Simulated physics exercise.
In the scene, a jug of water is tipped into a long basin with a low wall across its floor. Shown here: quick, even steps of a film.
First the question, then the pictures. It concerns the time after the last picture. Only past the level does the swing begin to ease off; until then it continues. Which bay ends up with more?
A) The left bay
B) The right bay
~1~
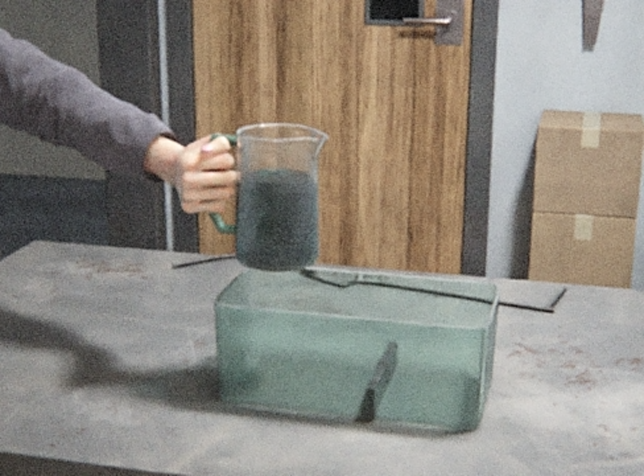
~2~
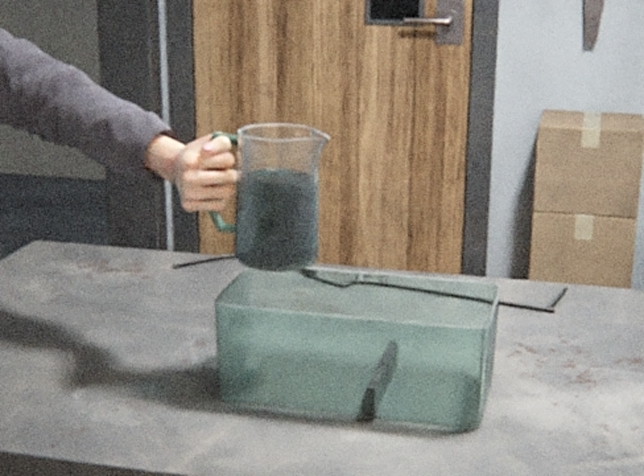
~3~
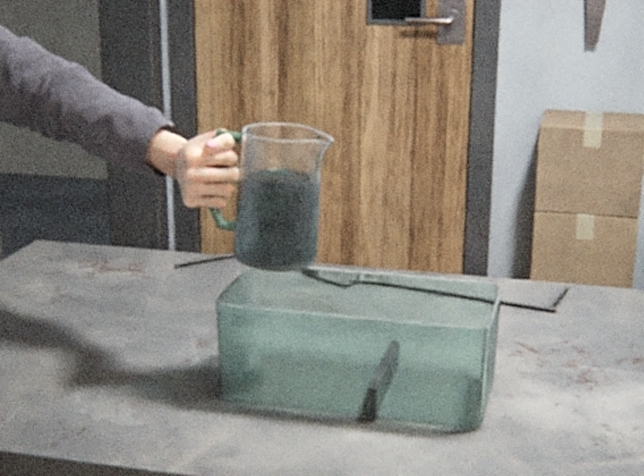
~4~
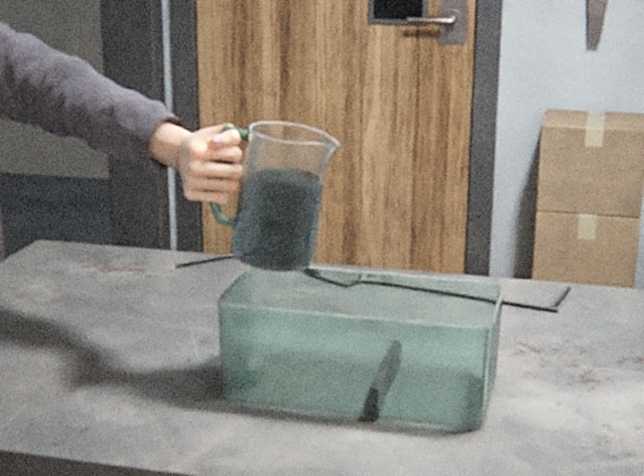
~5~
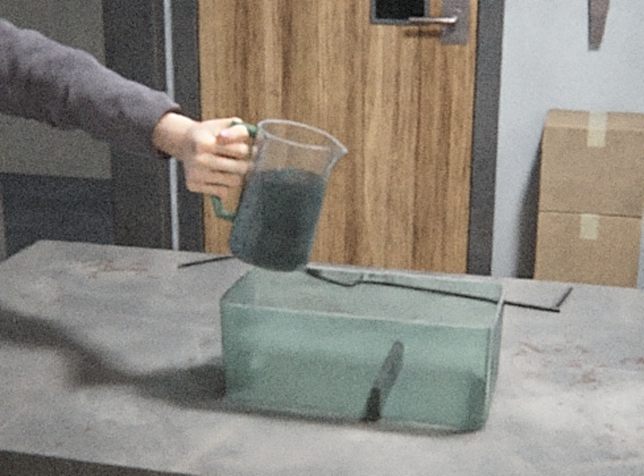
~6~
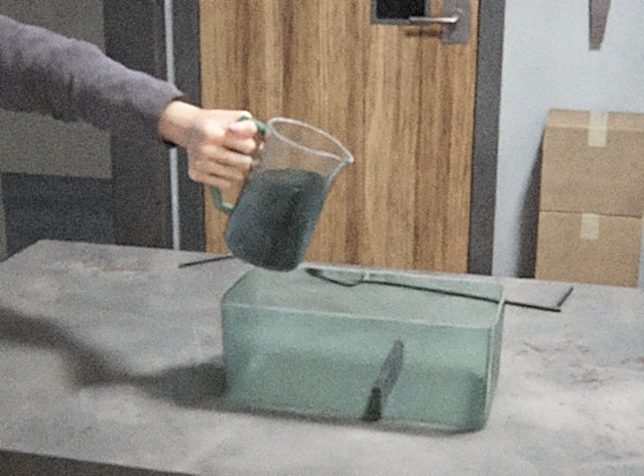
The right bay (B).
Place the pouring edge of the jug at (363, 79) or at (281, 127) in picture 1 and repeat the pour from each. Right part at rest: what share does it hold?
60 % and 5 %.
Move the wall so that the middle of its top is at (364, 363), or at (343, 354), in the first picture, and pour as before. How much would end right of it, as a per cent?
The first placement leaves close to 95 per cent, the second close to 95 per cent.
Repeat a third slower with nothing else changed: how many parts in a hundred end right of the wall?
Roughly 75 in a hundred.
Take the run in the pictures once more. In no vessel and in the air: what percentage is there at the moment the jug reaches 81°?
Around 5 in a hundred, more or less.
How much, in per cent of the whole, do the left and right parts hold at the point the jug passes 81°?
Left 0 %, right 0 %.
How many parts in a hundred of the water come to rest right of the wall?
About 75 percent.
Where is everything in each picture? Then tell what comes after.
It leans 0°; its right rim is at (327, 137); the water meets the walls at (243, 174) and (315, 178); the long basin's rim runs from (232, 284) to (494, 307); the wall's top is at (383, 365), in the first picture.
It leans 1°; its right rim is at (329, 137); the water meets the walls at (243, 174) and (316, 178), in the second picture.
It leans 4°; its right rim is at (333, 140); the water meets the walls at (244, 174) and (318, 178), in the third picture.
It leans 8°; its right rim is at (339, 144); the water meets the walls at (247, 174) and (321, 179), in the fourth picture.
It leans 14°; its right rim is at (347, 151); the water meets the walls at (249, 178) and (325, 180), in the fifth picture.
It leans 21°; its right rim is at (353, 160); the water meets the walls at (246, 186) and (329, 181), in the sixth picture.
A moment on, the tilt is 81° and 92 per cent is still to pour, 0 is left of the wall and 0 right of it.
Next, the tilt is 109° and 37 per cent is still to pour, 9 is left of the wall and 38 right of it.
Then the tilt is 111° and 4 per cent is still to pour, 20 is left of the wall and 72 right of it.
Later the tilt is 111° and 0 per cent is still to pour, 25 is left of the wall and 74 right of it.
In the end 25 per cent lies left of the wall, 74 right of it and 1 outside.
